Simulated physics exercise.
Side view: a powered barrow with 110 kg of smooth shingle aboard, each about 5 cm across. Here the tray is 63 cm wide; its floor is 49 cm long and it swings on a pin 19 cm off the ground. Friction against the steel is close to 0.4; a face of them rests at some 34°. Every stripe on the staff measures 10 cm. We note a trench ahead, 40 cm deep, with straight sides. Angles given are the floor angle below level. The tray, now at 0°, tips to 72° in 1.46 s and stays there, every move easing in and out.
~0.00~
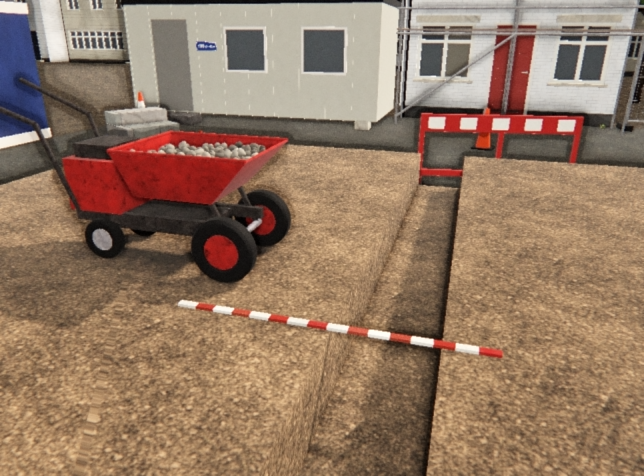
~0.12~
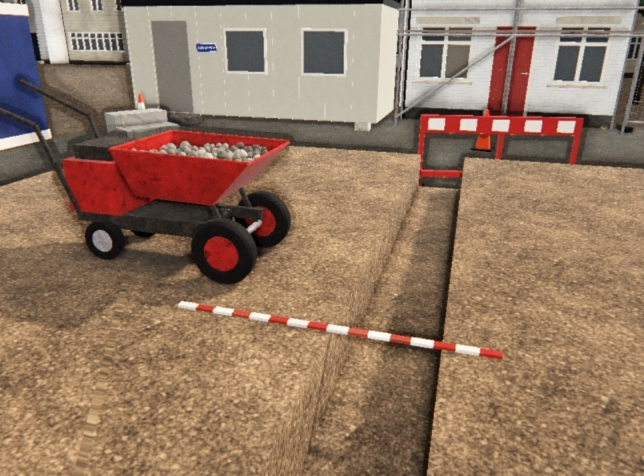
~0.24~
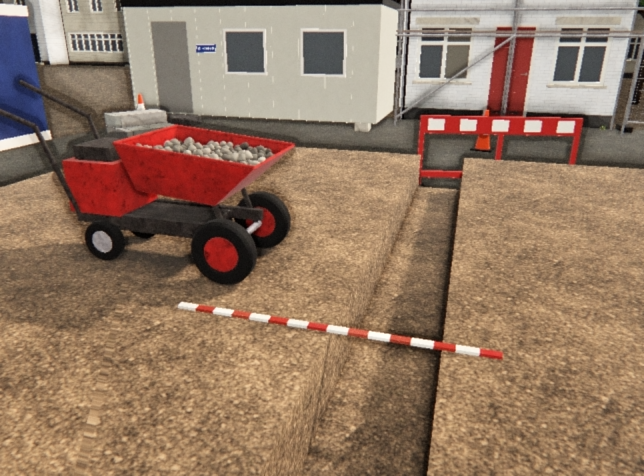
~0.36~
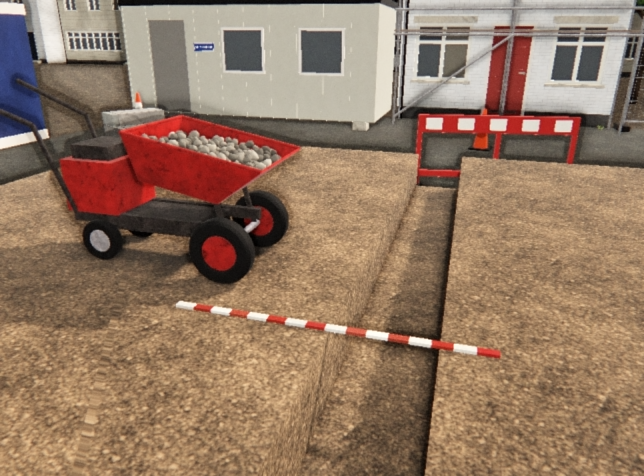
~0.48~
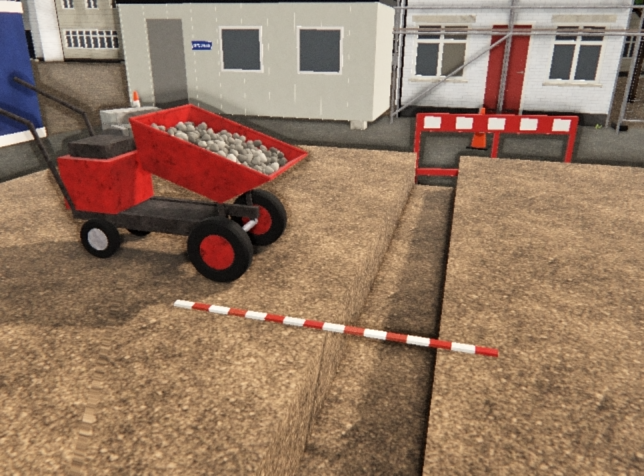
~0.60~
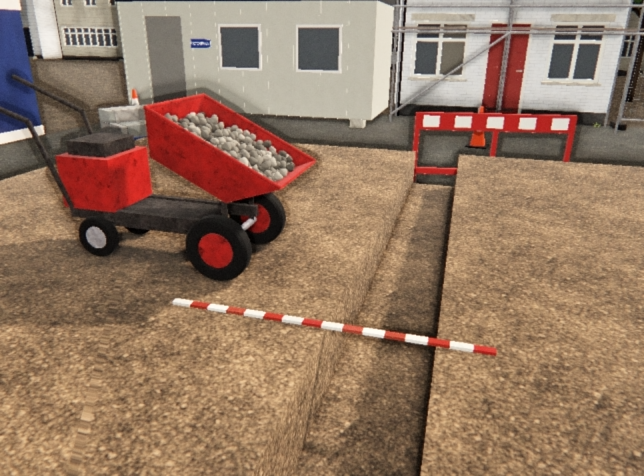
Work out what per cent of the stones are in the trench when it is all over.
It comes to roughly 93 per cent.
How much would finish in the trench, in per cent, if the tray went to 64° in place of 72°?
Then about 95 per cent.
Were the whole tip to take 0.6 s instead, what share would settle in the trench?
Roughly 95 per cent would.
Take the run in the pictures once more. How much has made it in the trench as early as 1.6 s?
Some 60 per cent.
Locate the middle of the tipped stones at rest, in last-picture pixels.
The middle should be near (398, 332).
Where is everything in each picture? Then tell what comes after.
In the first frame, the tray is at 0°, its lip at (245, 162); the top of the load is at (218, 149).
In the second frame, the tray is at 1°, its lip at (248, 164); the top of the load is at (209, 150); the stones move at 0.2 m/s on average.
In the third frame, the tray is at 5°, its lip at (254, 168); the top of the load is at (182, 145); the stones move at 0.4 m/s on average.
The fourth frame shows lip at (261, 172), floor tilted 11°, highest stones at (181, 137); the stones move at 0.5 m/s on average.
In the fifth frame, the tray is at 18°, its lip at (270, 179); the top of the load is at (187, 127); the stones move at 0.6 m/s on average.
The sixth frame shows lip at (280, 188), floor tilted 26°, highest stones at (195, 119); the stones move at 0.6 m/s on average.
After 1.1 s the floor is at 61°; 99 % in the tray, 1 % short of the trench; the foremost stones are at (335, 225).
After 1.6 s the floor is at 72°; 27 % in the tray, 14 % short of the trench, 59 % in the trench; the foremost stones are at (432, 343).
After 1.9 s the floor is at 72°; 4 % in the tray, 12 % short of the trench, 85 % in the trench; the foremost stones are at (431, 356).
After 3.9 s the floor is at 72°; 0 % in the tray, 7 % short of the trench, 93 % in the trench; the foremost stones are at (429, 370).
